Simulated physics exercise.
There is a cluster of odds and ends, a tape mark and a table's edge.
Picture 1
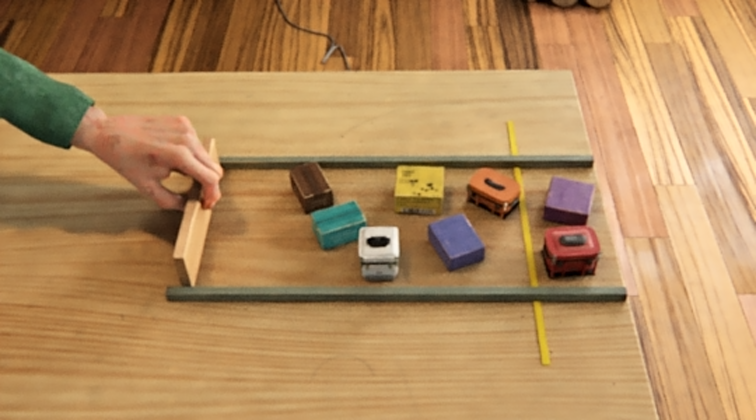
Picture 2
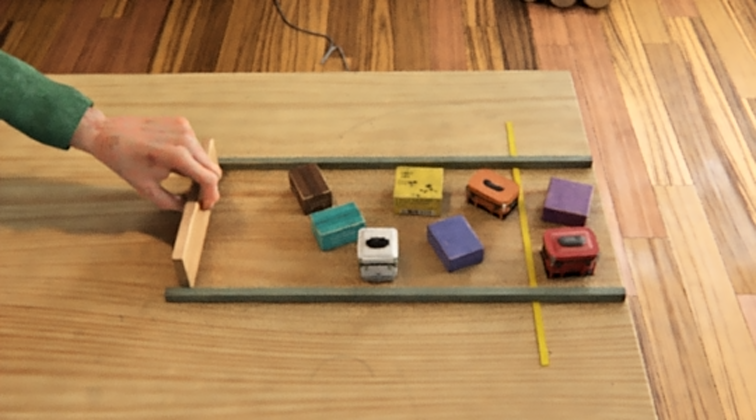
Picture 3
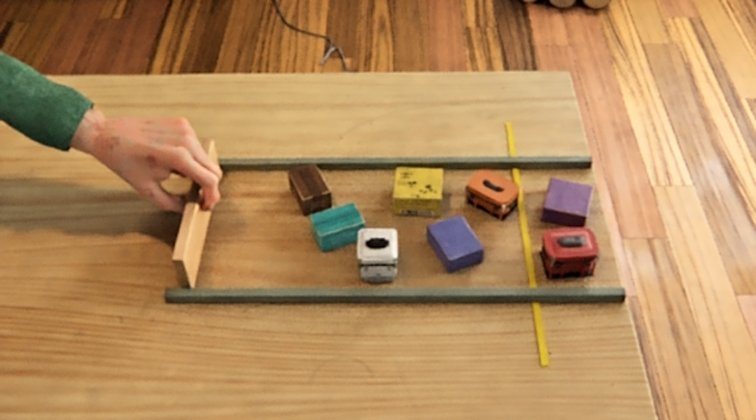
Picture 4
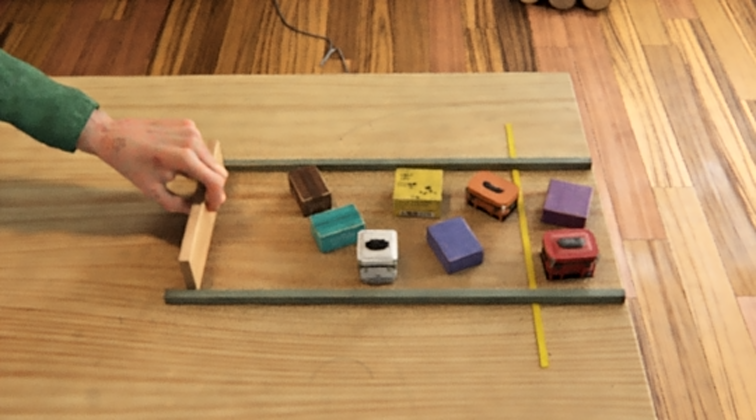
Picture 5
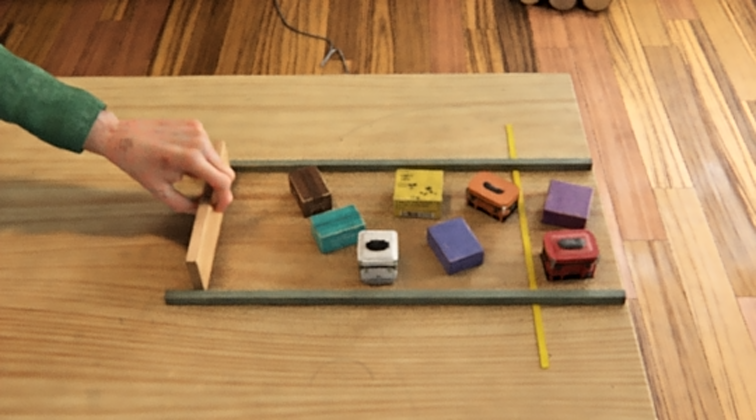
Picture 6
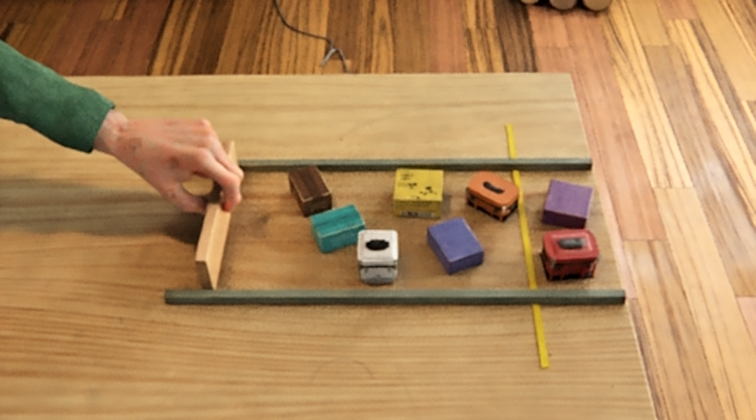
Hand in green sleeve holding a wooden board upright, then sliding it slightly right between two rails toward still, scattered small boxes.
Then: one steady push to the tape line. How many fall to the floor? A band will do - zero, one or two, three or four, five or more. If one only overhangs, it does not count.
Three to four lost.
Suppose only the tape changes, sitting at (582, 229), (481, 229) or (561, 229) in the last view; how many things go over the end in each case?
You'd get 5, then 1, then 5.
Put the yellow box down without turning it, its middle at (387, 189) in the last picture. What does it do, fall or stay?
That one is safe.
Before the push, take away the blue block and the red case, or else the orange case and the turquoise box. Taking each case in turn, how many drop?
That gives 2 in the first case, then 1 in the second.
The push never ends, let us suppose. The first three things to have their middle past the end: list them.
In order: The purple block, then the orange case, then the red case.
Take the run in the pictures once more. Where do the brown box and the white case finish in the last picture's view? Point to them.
First (536, 193), then (550, 256).
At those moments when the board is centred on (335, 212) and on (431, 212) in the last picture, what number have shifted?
The number moved is 2 and then 7.
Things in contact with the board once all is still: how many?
All in all, 3.
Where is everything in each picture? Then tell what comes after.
Purple block (569, 202); red case (570, 251); orange case (494, 193); board (199, 210); tape (526, 226), in the first picture.
Red case (569, 252); board (198, 211), in the second picture.
Orange case (493, 195); turquoise box (338, 227), in the third picture.
Purple block (567, 204); white case (378, 256), in the fourth picture.
Red case (569, 255); brown box (310, 191), in the fifth picture.
Purple block (568, 205); red case (569, 254); orange case (493, 196); board (219, 213); tape (525, 229), in the sixth picture.
Soon after, none off yet; purple block at rest near (568, 205); red case at rest near (569, 254); orange case at rest near (493, 196).
After that, none off yet; purple block at rest near (568, 205); red case at rest near (569, 254); orange case displaced a little near (507, 197).
And then, none off yet; purple block tilting well over near (626, 233); red case displaced a little near (595, 261); orange case displaced well along near (583, 193).
In the end, the number that fall off is three or four; gone, orange case, red case and purple block.
